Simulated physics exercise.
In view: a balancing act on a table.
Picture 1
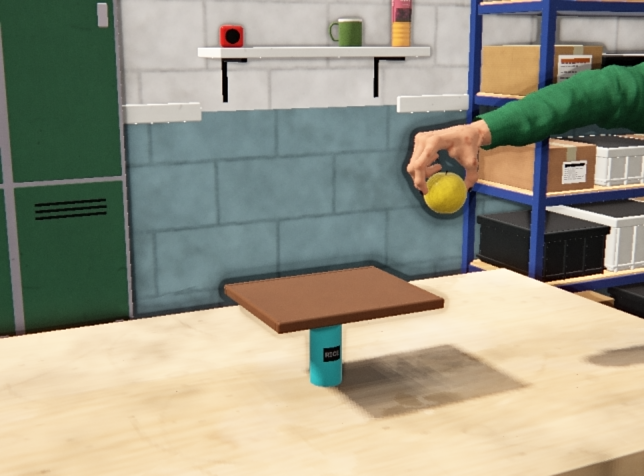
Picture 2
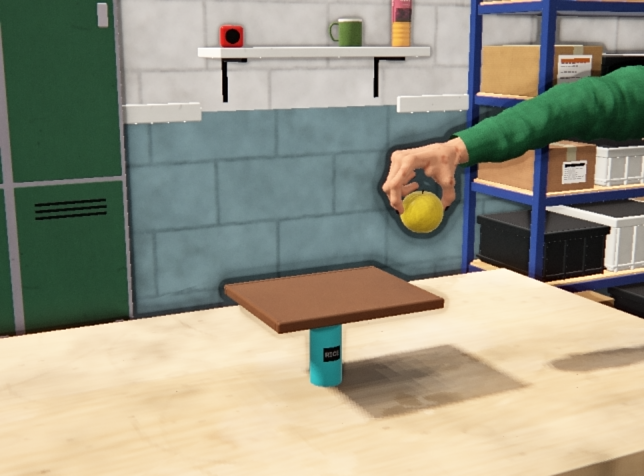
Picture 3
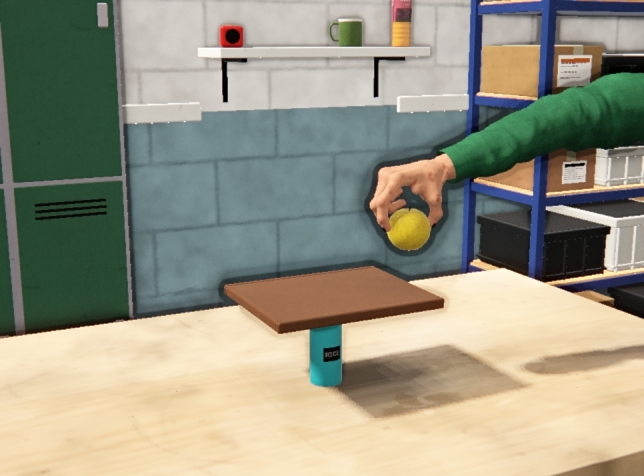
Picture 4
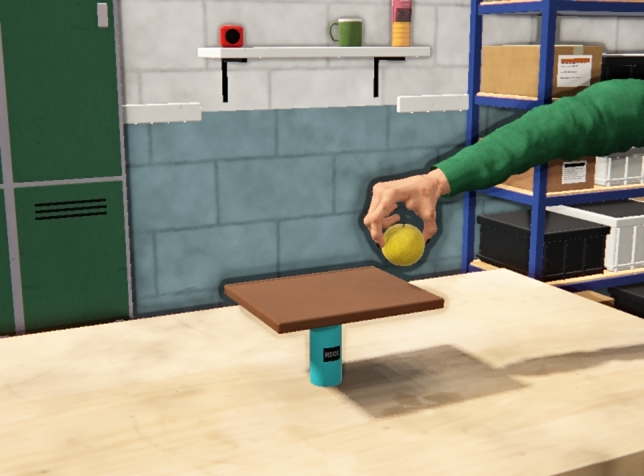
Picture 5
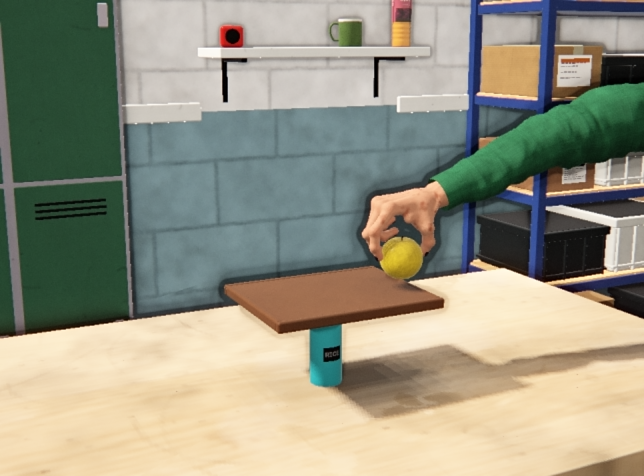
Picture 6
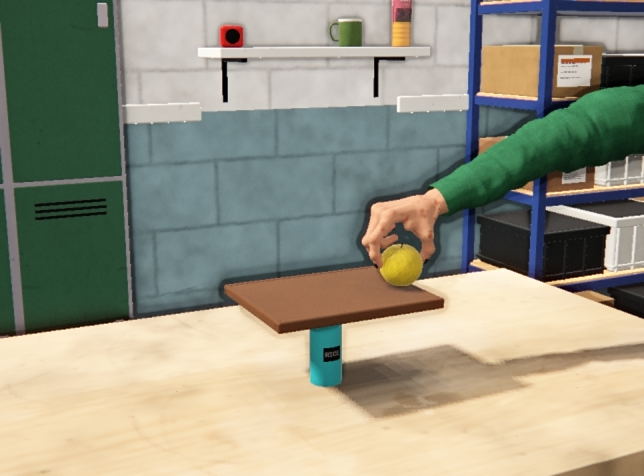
A hand in a green sleeve lowered a yellow apple, moving leftward and down, and set it near the right side of a brown lid balanced on a small teal can, still holding it.
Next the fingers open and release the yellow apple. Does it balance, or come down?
Here the stack loses its balance.
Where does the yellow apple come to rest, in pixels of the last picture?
Near (425, 350).
Then, 0.40 s later than the last frame, yellow apple now fallen; brown lid tilted by 53°.
Then, 0.80 s later than the last frame, brown lid now fallen; turquoise shaker on its side.
When it is over, fallen, brown lid, yellow apple and turquoise shaker. End places, in pixels of the last picture, yellow apple near (425, 351). The stack comes apart.
